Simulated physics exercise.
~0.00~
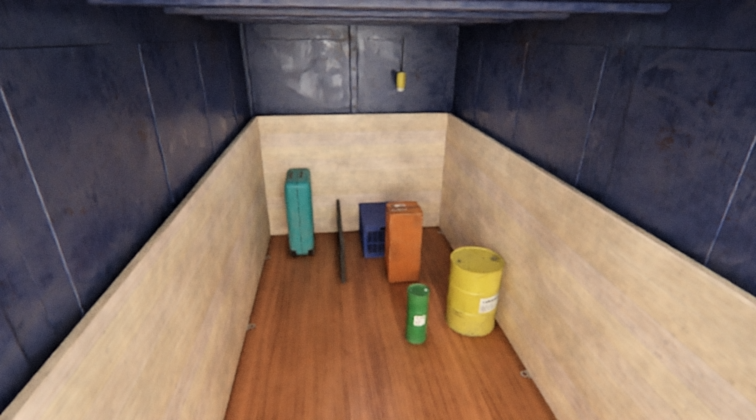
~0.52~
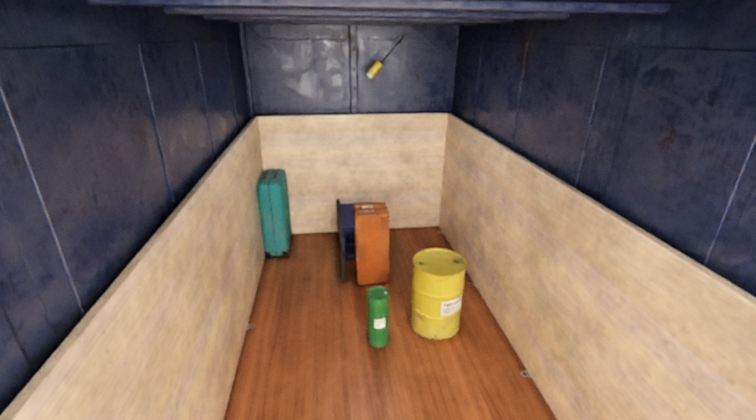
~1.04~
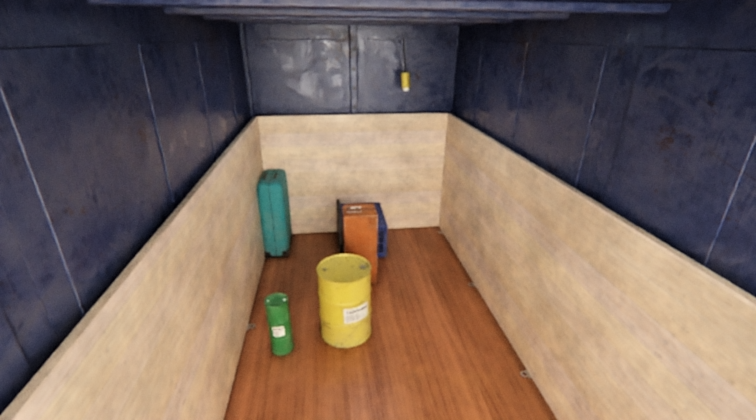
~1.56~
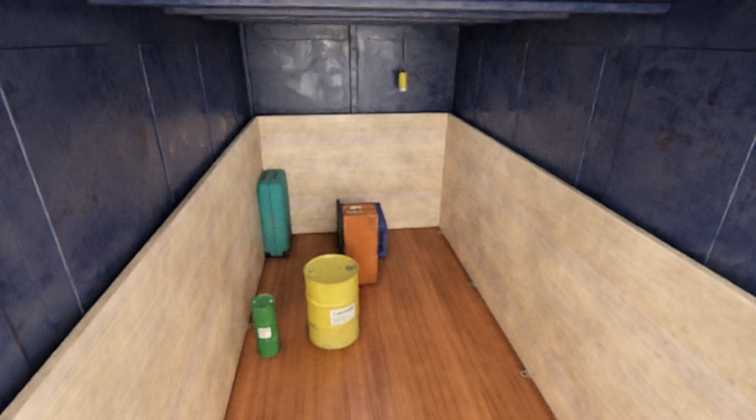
The clip opens on the inside of a van with dark blue upper walls and a wooden floor, where a teal suitcase, a blue chest, an orange case, a green canister and a yellow drum stand apart. The load then shifts left, the suitcase moving close to the left wall and the orange case sliding in front of the chest, while the small yellow tag hanging at the back swings out. Next the drum and canister slide much farther left as the others barely move. Finally those two edge slightly left again, and everything ends upright.
